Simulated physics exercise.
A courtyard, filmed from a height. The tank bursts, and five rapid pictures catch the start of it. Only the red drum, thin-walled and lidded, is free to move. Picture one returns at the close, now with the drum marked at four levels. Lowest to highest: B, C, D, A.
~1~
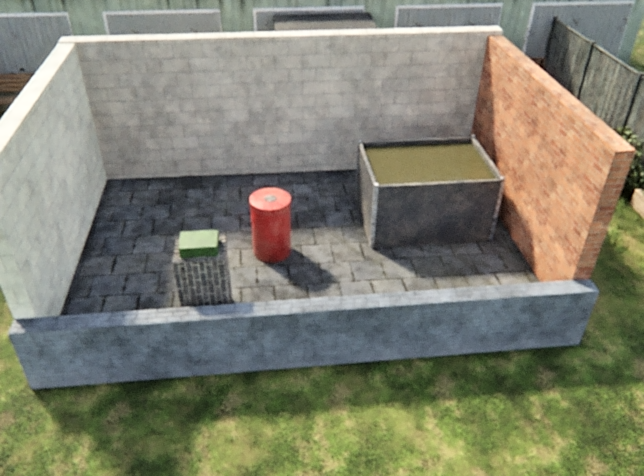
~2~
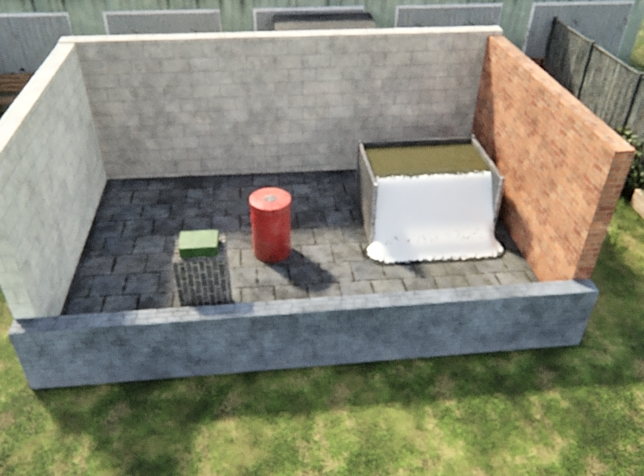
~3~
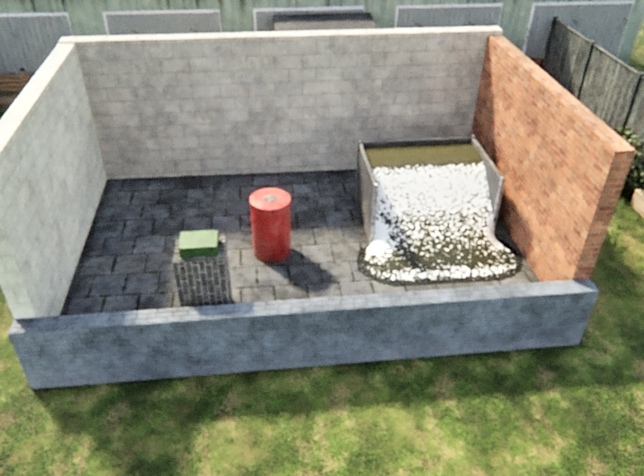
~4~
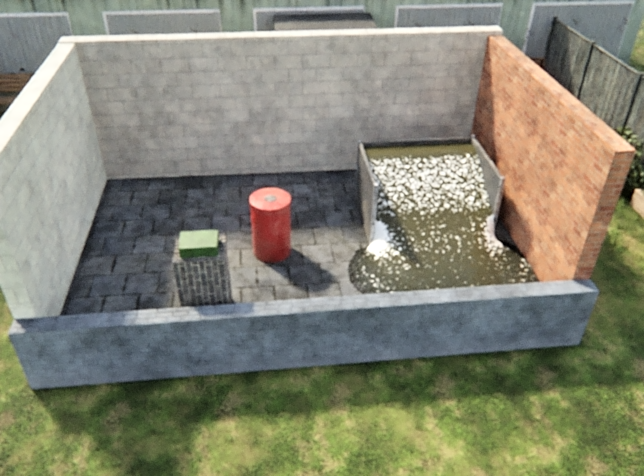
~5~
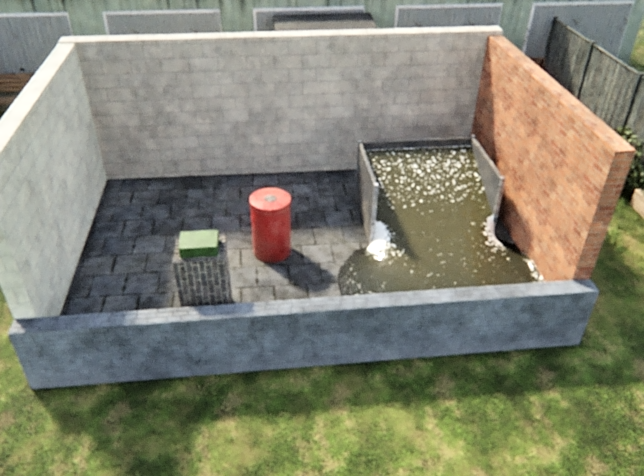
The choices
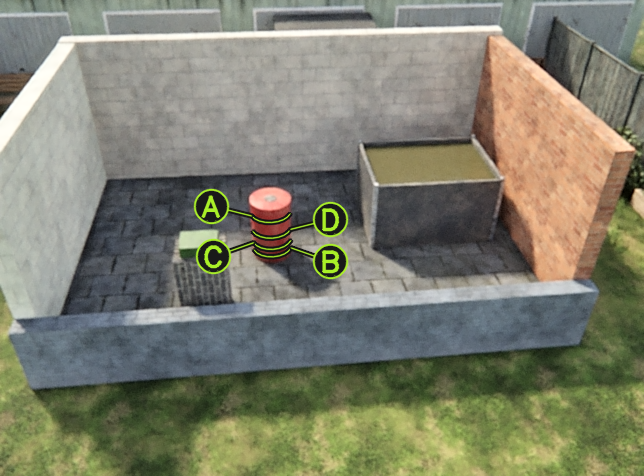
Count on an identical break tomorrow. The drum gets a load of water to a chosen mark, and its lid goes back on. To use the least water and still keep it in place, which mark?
That is level C.
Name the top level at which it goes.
That would be B.
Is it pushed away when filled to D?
No, not at all.
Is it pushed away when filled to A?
No, not at all.
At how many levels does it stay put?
Three.
In lime, A at (271, 222); B at (273, 256); C at (272, 249); D at (272, 238); from the bottom up B, C, D, A.
For level A, it does not move.
For level B, it is pushed about its own width away.
For level C, it does not move.
For level D, it does not move.
